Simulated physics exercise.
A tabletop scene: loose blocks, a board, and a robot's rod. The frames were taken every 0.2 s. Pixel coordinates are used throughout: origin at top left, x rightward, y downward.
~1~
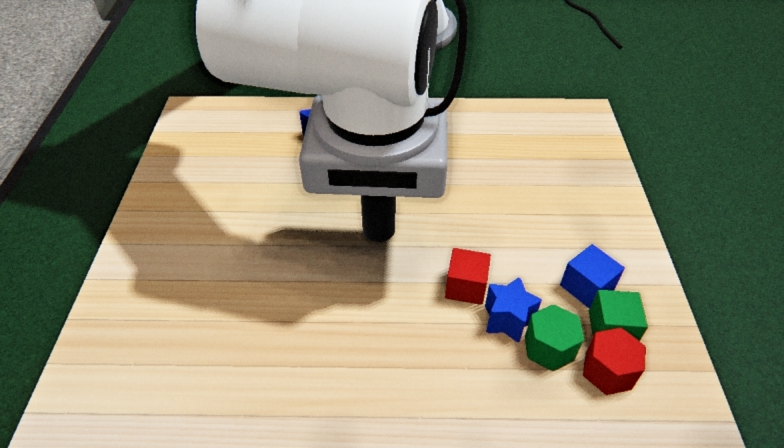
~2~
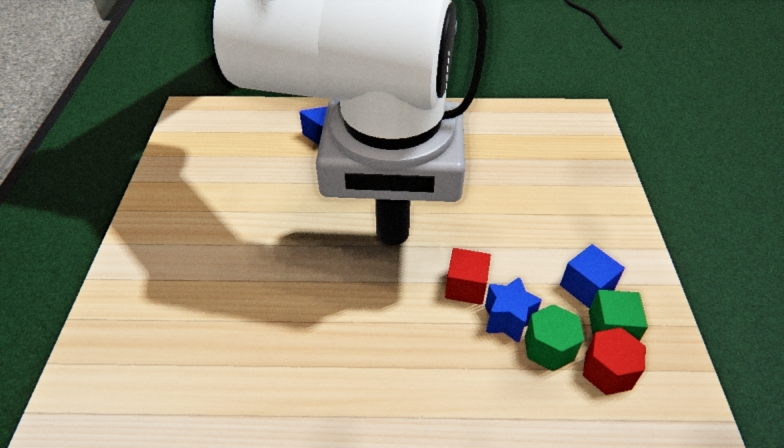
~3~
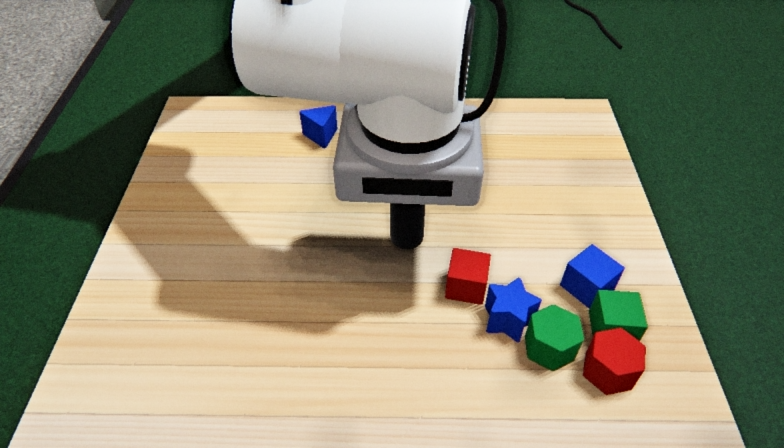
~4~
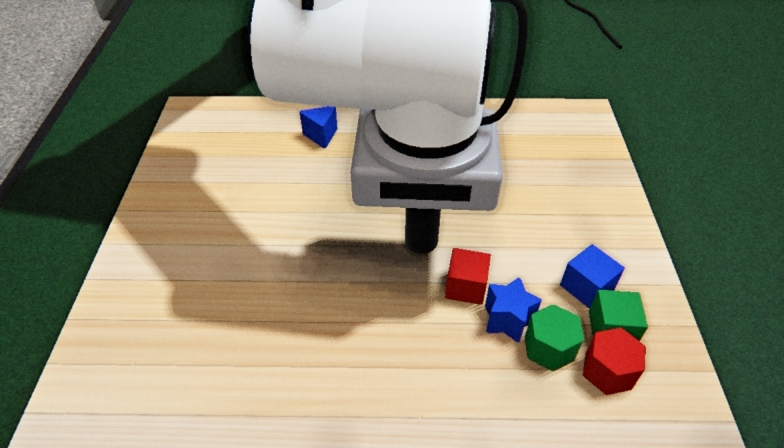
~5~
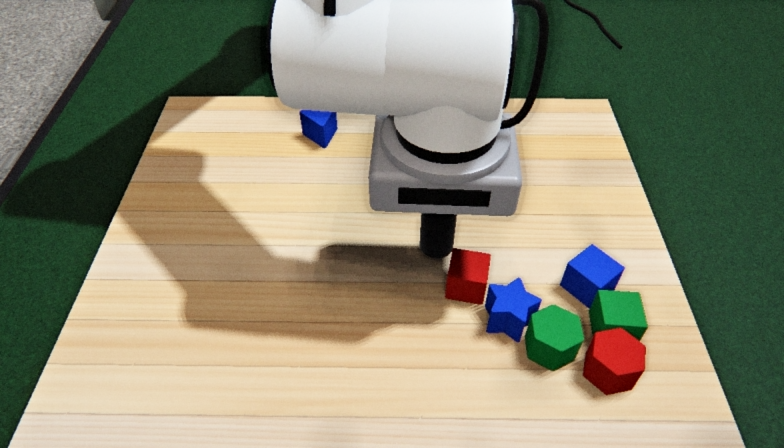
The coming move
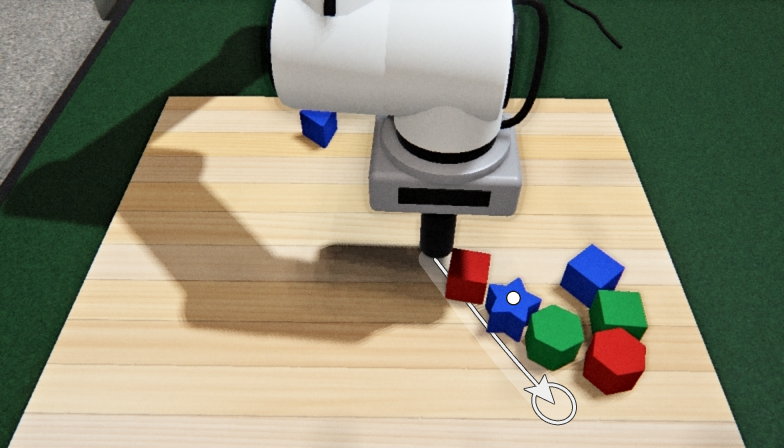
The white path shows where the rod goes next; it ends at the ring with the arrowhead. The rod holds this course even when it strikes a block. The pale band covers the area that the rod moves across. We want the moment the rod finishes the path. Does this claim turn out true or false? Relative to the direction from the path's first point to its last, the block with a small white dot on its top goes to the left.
Answer: False.
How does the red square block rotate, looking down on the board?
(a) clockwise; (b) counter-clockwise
a.
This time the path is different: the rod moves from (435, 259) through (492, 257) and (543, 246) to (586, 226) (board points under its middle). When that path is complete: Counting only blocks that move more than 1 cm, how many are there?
It looks like one block will be pushed more than about 1 cm.
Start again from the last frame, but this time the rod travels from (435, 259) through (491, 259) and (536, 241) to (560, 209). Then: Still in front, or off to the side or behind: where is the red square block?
It slips away.
Path on the board, from (435, 259) over (486, 326) to (554, 403); the dot is on the blue star block.
The first path, step by step. One third of the way, rod at (470, 290); red square block at (491, 310), turned 50° clockwise; blue star block at (530, 338), turned 25° anticlockwise; green hexagon at (580, 342), turned 30° anticlockwise; red hexagon at (635, 354).
Two thirds of the way, rod at (511, 339); red square block at (505, 366), turned 85° clockwise; blue star block at (555, 377), turned 65° anticlockwise; green hexagon at (594, 355), turned 55° anticlockwise; red hexagon at (648, 357).
At the end, rod at (559, 392); red square block at (507, 386), turned 125° clockwise; blue star block at (593, 419), turned 85° anticlockwise; green hexagon at (598, 358), turned 70° anticlockwise; red hexagon at (652, 355).
